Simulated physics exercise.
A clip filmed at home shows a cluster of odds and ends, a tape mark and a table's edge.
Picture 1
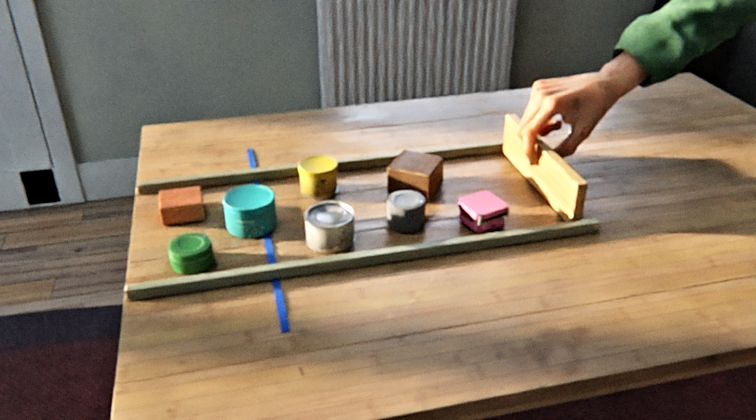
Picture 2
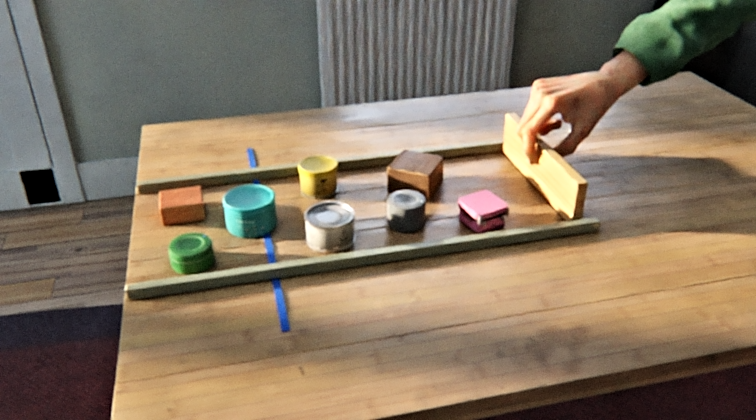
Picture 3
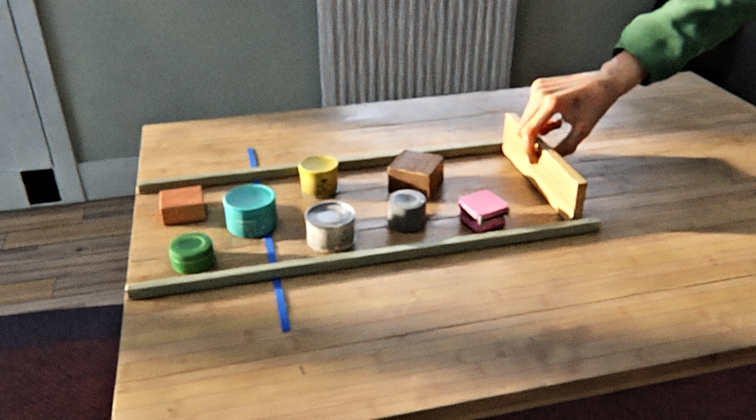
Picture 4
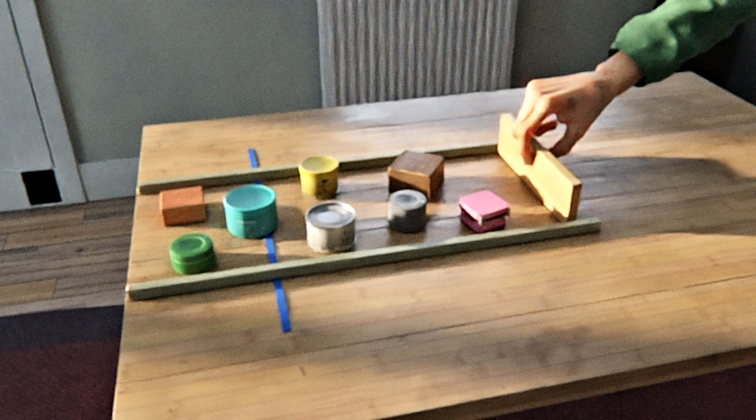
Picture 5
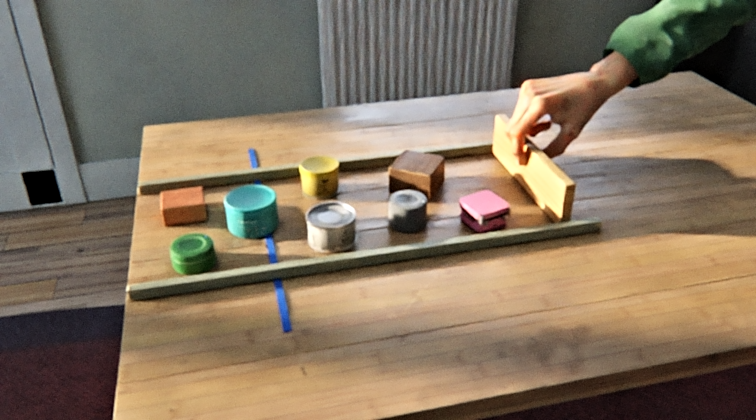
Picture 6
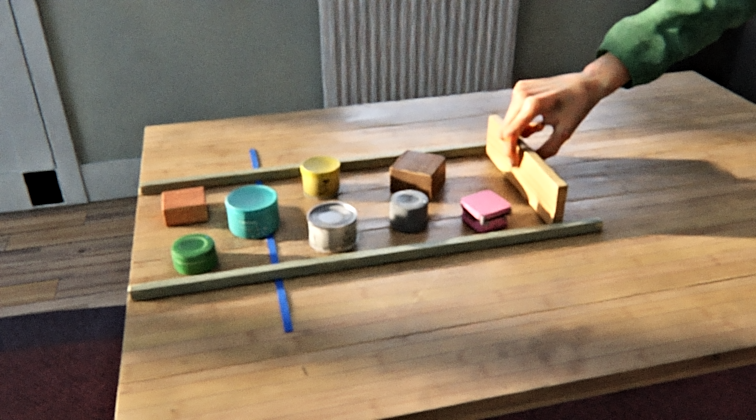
A hand in a green sleeve slid an upright wooden board slightly to the left between two rails on a table, while the small blocks, tubs and tins near the blue tape stayed practically still.
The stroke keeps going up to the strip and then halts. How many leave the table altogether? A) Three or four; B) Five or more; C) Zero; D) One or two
The answer is C.
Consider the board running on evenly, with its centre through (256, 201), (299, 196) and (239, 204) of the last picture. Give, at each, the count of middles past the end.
1; 0; 1.
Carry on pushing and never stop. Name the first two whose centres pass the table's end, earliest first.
Going earliest first, it's the green lid and after it the turquoise tub.
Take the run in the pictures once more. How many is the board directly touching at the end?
3 touch it.
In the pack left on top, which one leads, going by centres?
It's the green lid.
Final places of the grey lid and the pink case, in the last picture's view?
One is at about (212, 236), the other at about (252, 243).
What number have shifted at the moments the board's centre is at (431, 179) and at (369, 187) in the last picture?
First 3 and then 5.
Soon after, none off yet; orange block at rest near (185, 206); green lid at rest near (195, 254); turquoise tub at rest near (253, 212).
After that, none off yet; orange block at rest near (185, 206); green lid moving near (185, 256); turquoise tub moving near (242, 211).
In the end, the number that fall off is zero.
